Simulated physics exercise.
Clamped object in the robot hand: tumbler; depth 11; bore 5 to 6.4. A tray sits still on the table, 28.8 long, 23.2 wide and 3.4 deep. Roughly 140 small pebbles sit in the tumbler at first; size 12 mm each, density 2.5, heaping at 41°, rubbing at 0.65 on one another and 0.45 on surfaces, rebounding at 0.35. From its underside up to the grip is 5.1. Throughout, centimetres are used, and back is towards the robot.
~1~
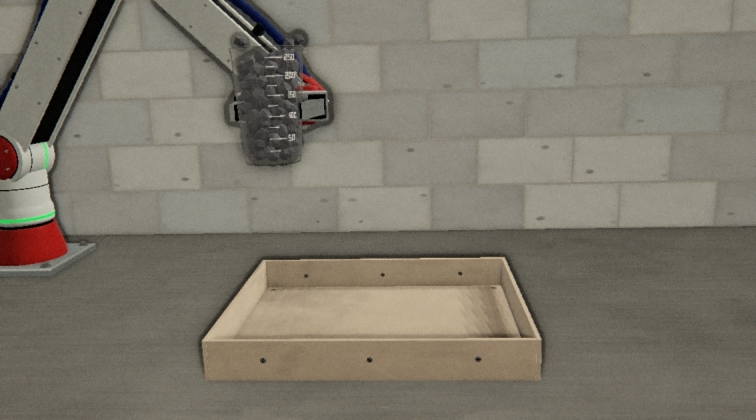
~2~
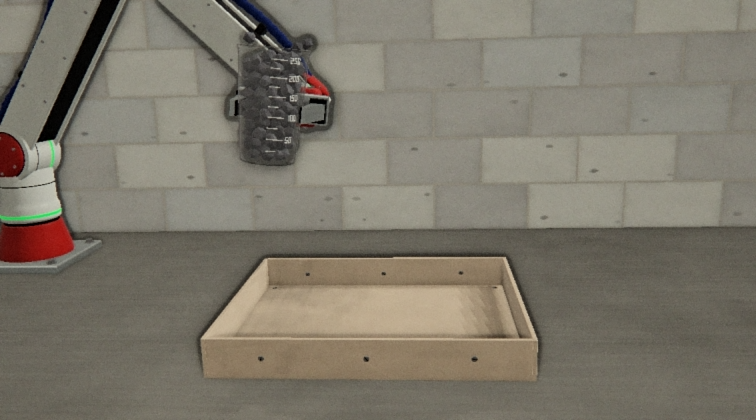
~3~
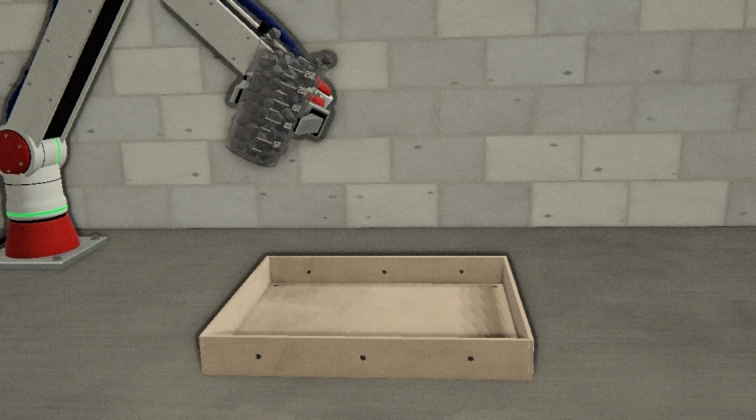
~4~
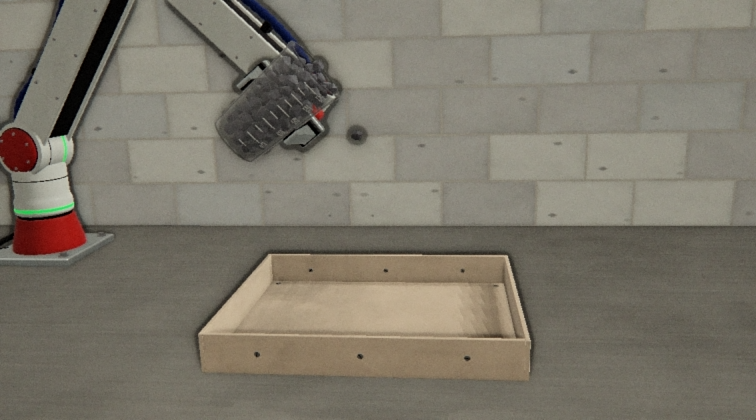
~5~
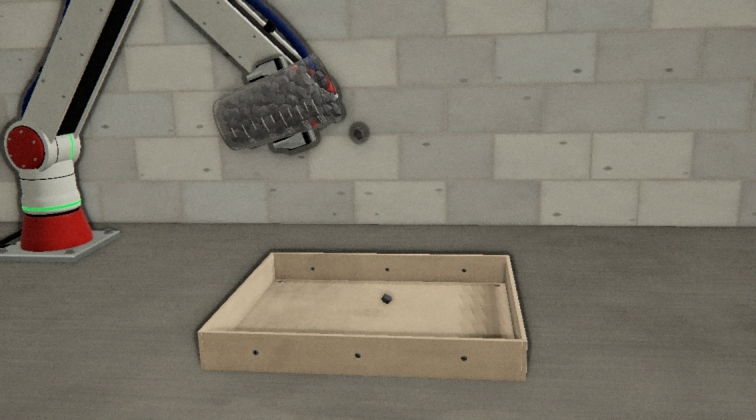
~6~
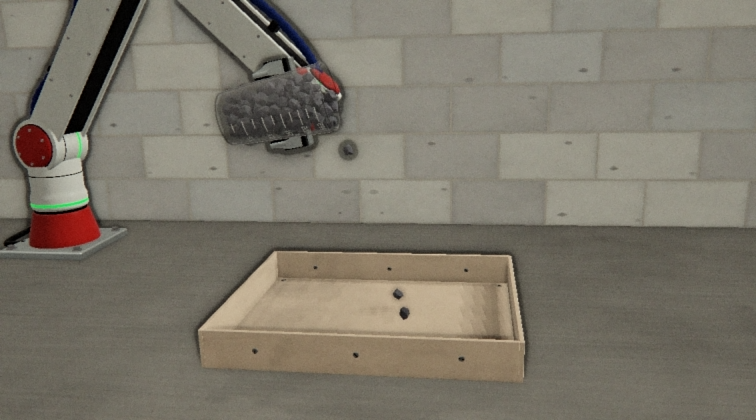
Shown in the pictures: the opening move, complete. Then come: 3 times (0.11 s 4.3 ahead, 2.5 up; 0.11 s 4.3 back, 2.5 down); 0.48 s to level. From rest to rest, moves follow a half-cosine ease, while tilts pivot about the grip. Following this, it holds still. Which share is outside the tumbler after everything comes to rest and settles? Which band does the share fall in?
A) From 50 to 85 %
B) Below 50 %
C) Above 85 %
Answer: C.
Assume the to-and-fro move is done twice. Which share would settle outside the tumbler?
90 per cent or so.
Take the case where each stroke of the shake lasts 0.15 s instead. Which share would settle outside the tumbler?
Around 75 percent.
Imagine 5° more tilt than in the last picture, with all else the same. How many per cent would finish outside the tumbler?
Roughly 100 percent then.
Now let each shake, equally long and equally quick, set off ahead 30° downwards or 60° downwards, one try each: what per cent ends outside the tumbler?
45 and 15 %.
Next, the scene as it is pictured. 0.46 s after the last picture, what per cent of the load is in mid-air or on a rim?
Logged share: Close to 13 per cent.
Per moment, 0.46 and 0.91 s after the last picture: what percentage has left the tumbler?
About 90, 90.
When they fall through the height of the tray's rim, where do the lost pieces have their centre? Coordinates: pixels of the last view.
Estimated centre near (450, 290) in pixels.
Then, 0.46 s on, tilted 79° forward, highest piece 22 above the table; 105 in the tray, 17 in the tumbler, 2 on the table or floor, 19 in flight or on a rim.
Then, 0.91 s on, tilted 36° forward, highest piece 25 above the table; 130 in the tray, 11 in the tumbler, 2 on the table or floor.
Then, 1.34 s on, level, highest piece 21 above the table; 130 in the tray, 11 in the tumbler, 2 on the table or floor.
Then, 2.39 s on, level, highest piece 21 above the table; 130 in the tray, 11 in the tumbler, 2 on the table or floor.
In the end, 130 in the tray, 11 in the tumbler, 2 on the table or floor. That is 92 % outside the tumbler.
